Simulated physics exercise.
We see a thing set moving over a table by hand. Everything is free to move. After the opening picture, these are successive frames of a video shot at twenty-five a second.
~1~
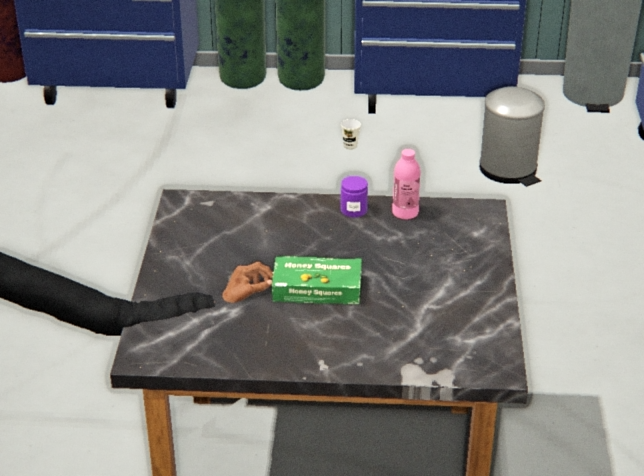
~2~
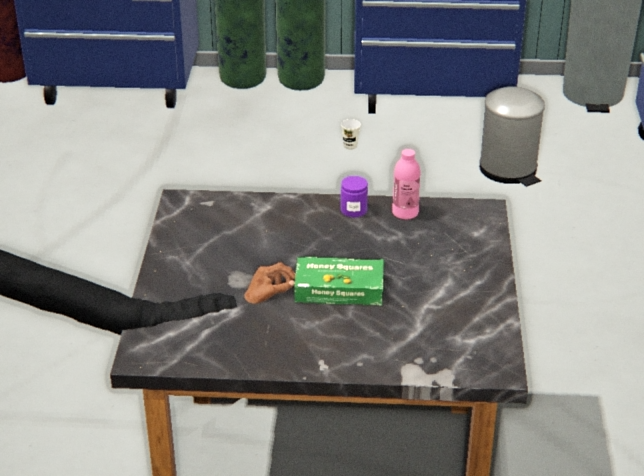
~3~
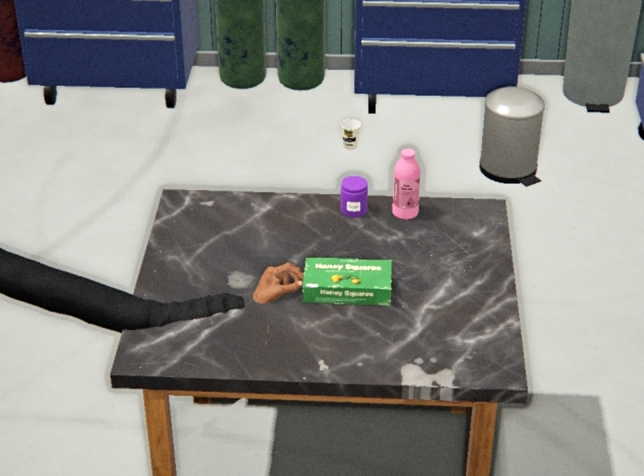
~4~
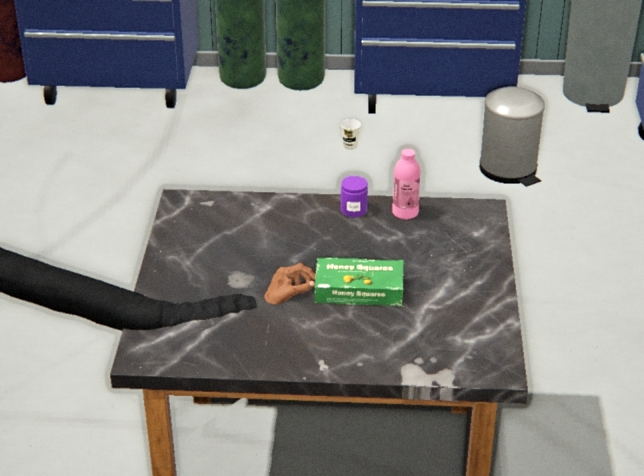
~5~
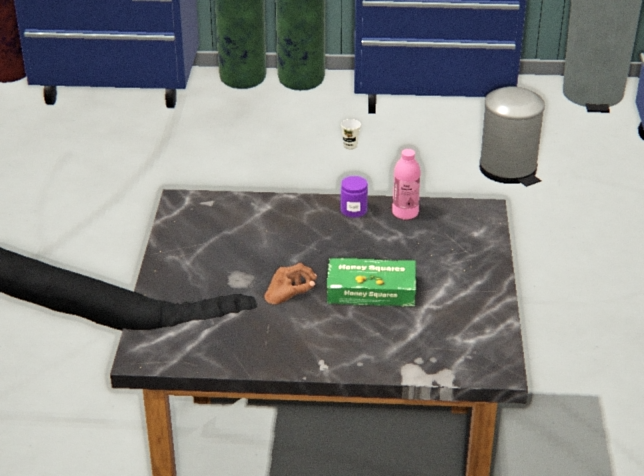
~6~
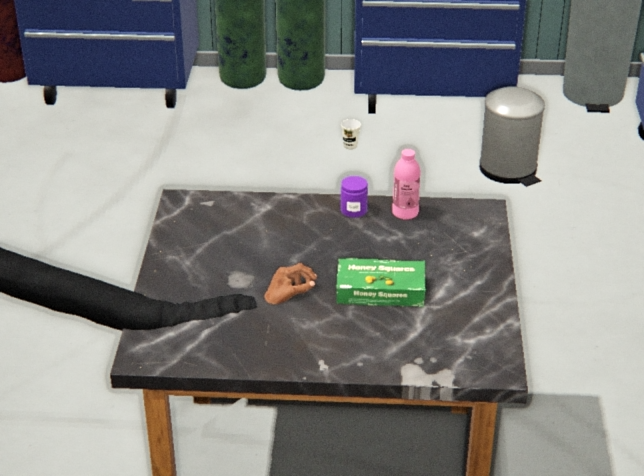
The clip shows a hand at the end of a dark-sleeved arm pushing a green packet a short way rightward across a dark marbled table, then staying behind as the packet slides slightly farther right, apart from the fingers.
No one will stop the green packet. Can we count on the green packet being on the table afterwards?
The green packet stays on the table.
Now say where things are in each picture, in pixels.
In the first frame, under the hand; green packet (317, 280).
In the second frame, under the hand; green packet (339, 281).
In the third frame, under the hand; green packet (348, 281).
In the fourth frame, green packet (359, 282).
In the fifth frame, green packet (371, 282) slid a little.
In the sixth frame, green packet (381, 282) slid a little.
Then, 0.10 s after the last picture, green packet slid a little near (394, 283).
Then, 0.20 s after the last picture, green packet resting near (394, 283).
At rest, moved from the start, green packet. Seen from the same camera at the end, green packet near (394, 283).
